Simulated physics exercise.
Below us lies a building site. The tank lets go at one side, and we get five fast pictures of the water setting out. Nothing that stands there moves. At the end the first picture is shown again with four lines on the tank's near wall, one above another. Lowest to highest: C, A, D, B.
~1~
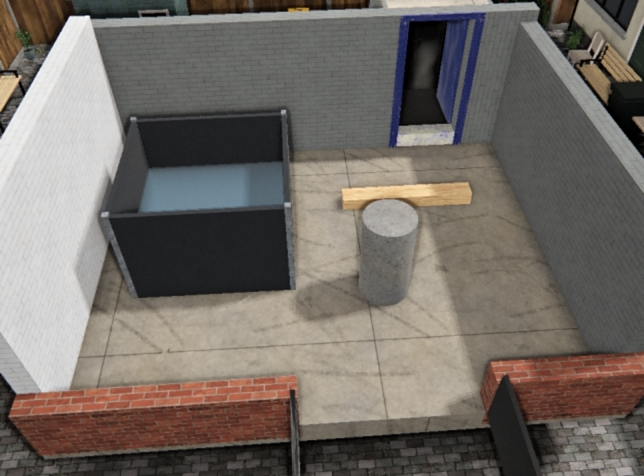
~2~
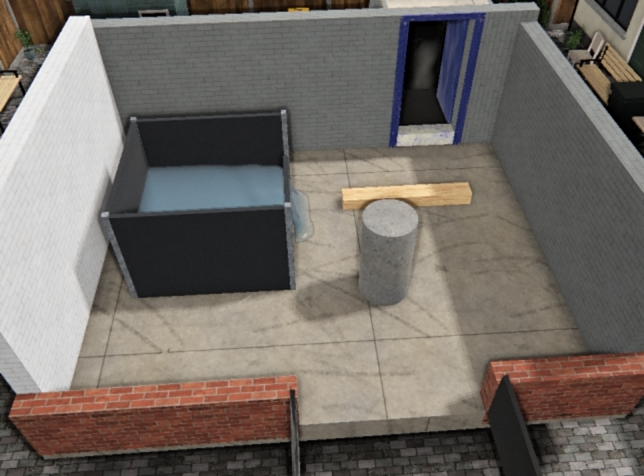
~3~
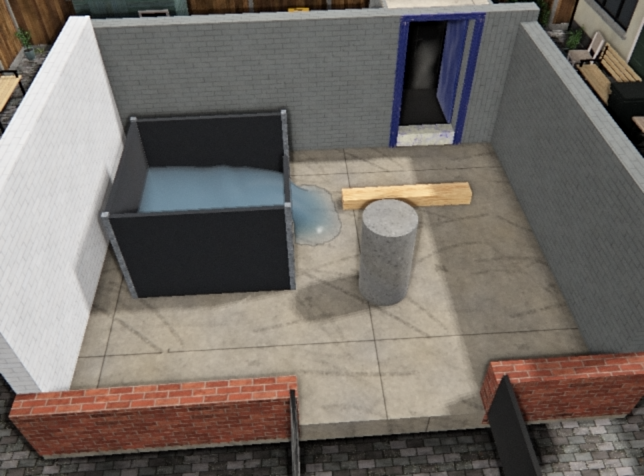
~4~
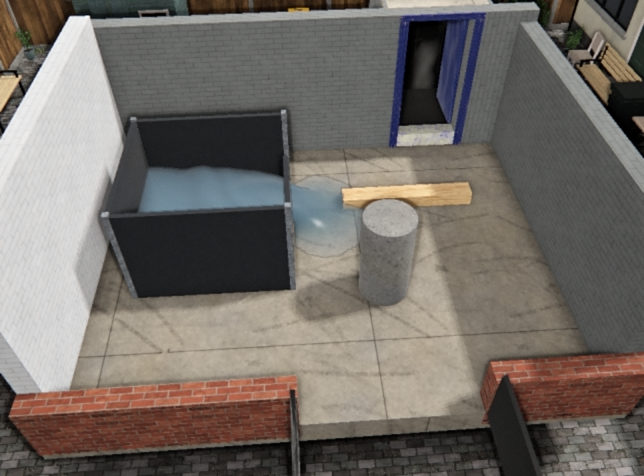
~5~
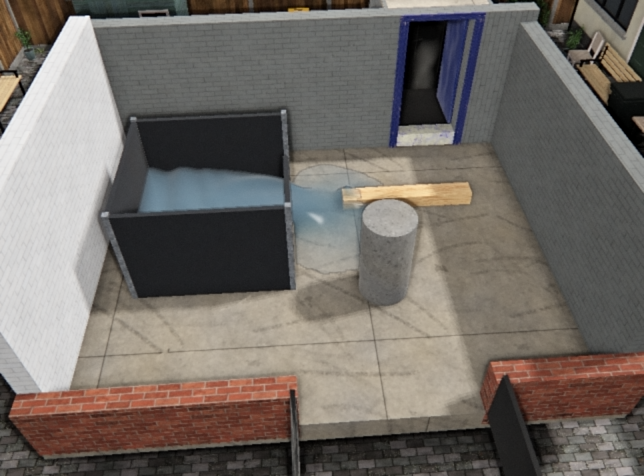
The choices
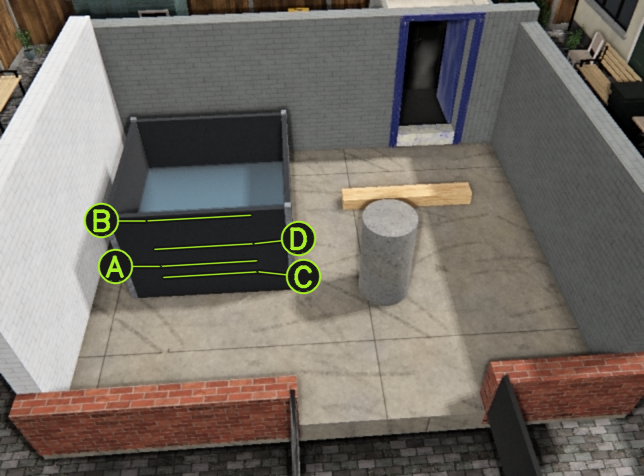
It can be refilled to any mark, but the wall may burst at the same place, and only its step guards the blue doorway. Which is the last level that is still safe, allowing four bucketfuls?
The limit is D.
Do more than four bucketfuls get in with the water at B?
Yes, it does.
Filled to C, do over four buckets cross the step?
No, that is safe.
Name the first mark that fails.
The answer is B.
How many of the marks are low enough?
Three.
On the marked copy, A at (208, 263); B at (198, 218); C at (211, 274); D at (204, 246); from the bottom up C, A, D, B.
If A is chosen, nothing gets over.
If B is chosen, about 13 bucketfuls get in.
If C is chosen, nothing gets over.
If D is chosen, a bucket or two gets in.
